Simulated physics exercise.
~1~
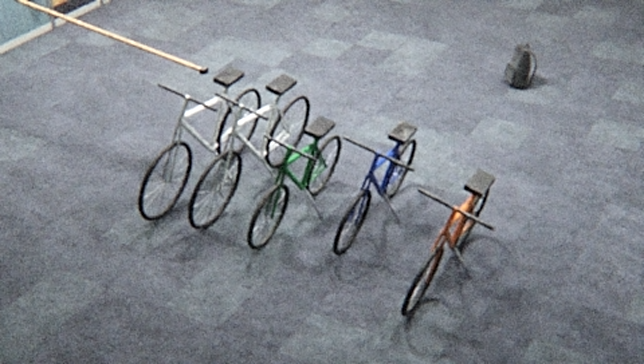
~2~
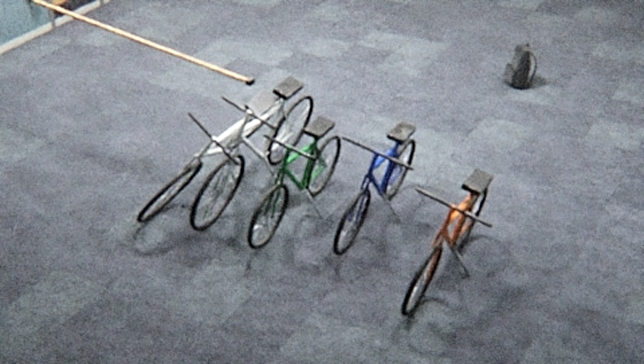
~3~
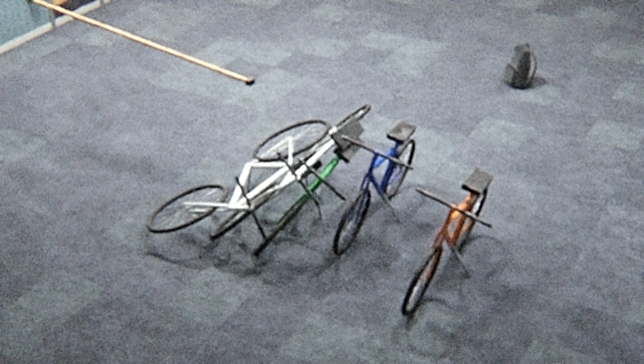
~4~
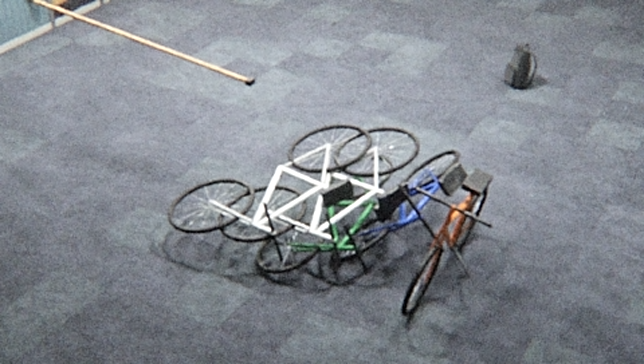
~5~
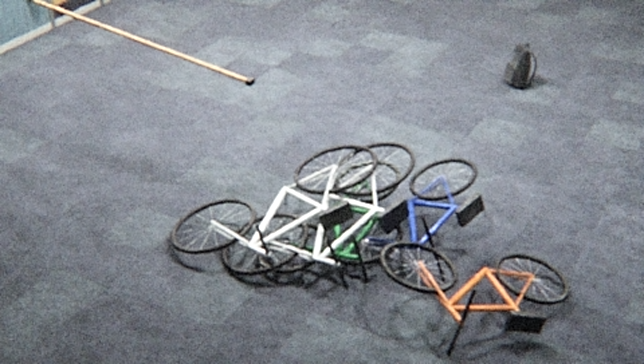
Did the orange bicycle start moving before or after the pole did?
It started moving after the pole. The pole slid to the right at the start, while the orange bicycle stayed standing until the others had gone down toward it.
A long wooden pole poked rightward at a row of five parked bicycles, and the white one at the left end toppled into its neighbour. The green and blue ones went down in turn, and finally the orange one fell flat too.
